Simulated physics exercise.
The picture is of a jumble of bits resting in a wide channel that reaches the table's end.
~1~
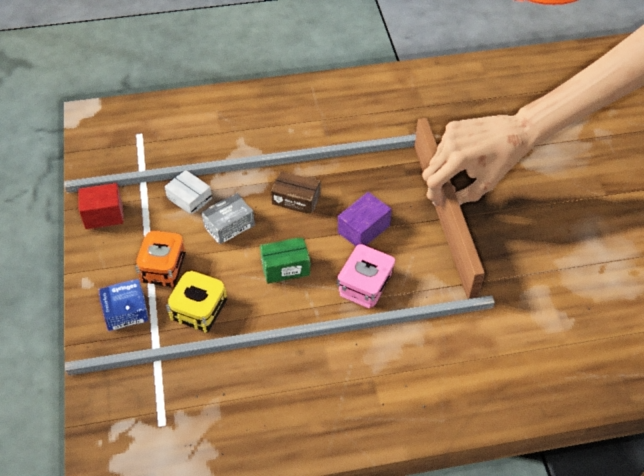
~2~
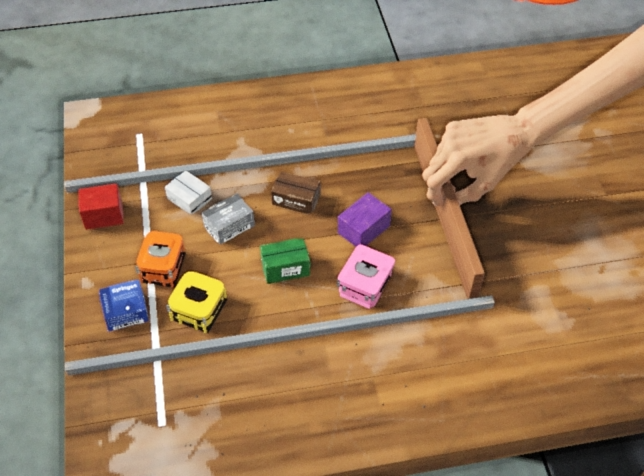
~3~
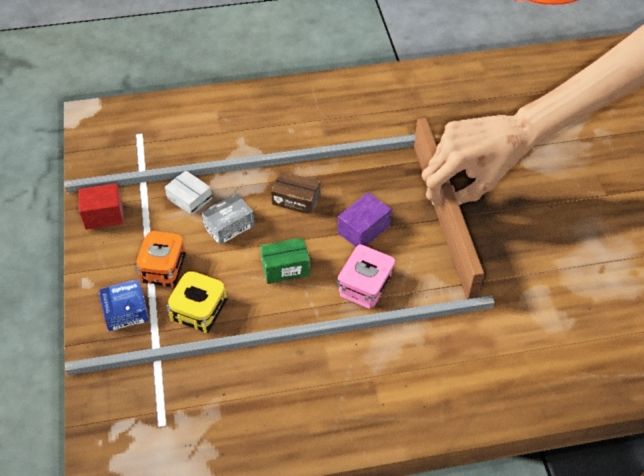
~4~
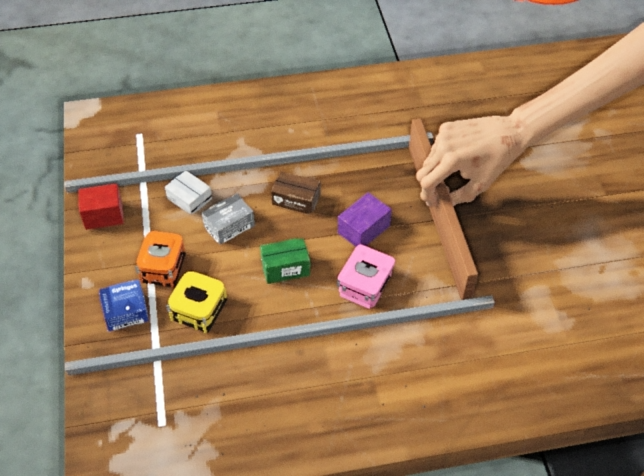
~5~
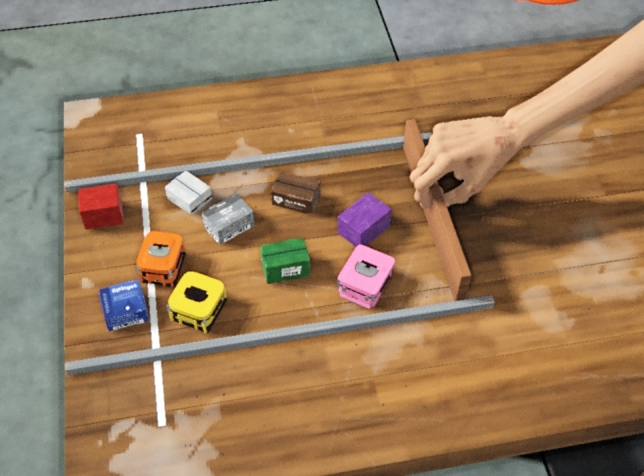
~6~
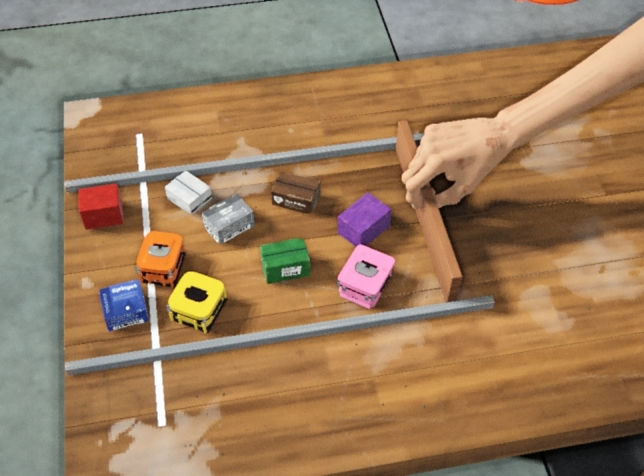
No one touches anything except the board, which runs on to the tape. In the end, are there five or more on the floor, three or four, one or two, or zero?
There are one or two on the floor.
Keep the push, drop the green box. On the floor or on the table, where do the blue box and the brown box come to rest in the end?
So the blue box goes off the edge and the brown box is still there.
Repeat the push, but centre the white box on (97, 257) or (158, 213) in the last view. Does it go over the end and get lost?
In that order, it drops off; survives.
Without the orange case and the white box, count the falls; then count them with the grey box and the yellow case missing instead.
Tally per try: 1 / 0.
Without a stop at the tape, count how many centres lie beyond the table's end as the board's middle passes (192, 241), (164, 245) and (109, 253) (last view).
Counts: 0, 1, 6.
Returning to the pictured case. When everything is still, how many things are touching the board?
In total, 4.
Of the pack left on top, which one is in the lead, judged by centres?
Red block.
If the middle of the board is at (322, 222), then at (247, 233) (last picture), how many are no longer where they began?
4 at one spot and 7 at the other.
Early on, none off yet; red block at rest near (101, 207); blue box at rest near (124, 305); orange case at rest near (161, 259).
Finally, the number that fall off is one or two; lost, blue box.
